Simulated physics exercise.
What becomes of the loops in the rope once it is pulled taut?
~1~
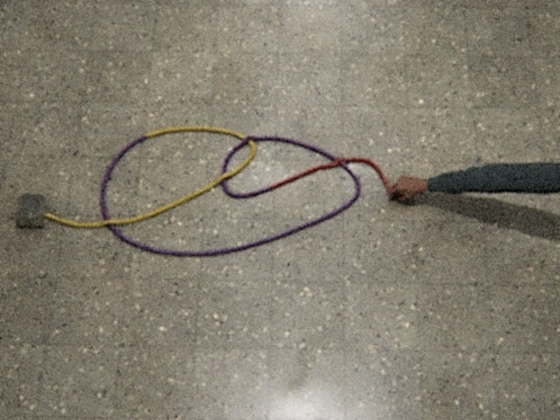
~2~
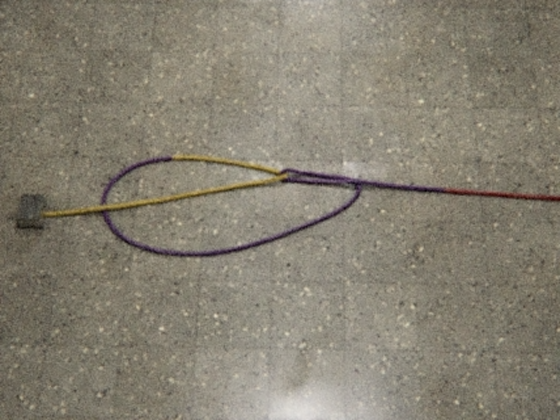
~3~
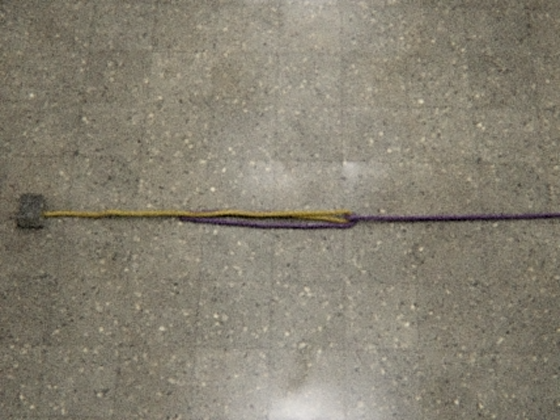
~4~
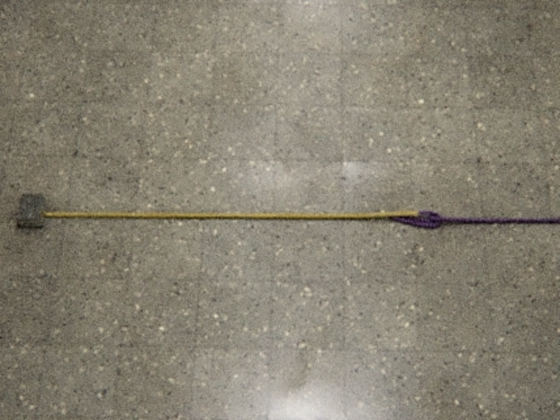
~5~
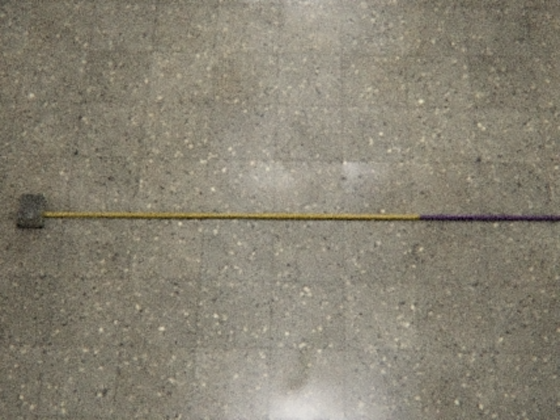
The loops slip out completely, and the rope runs straight and clear with no knot in it.
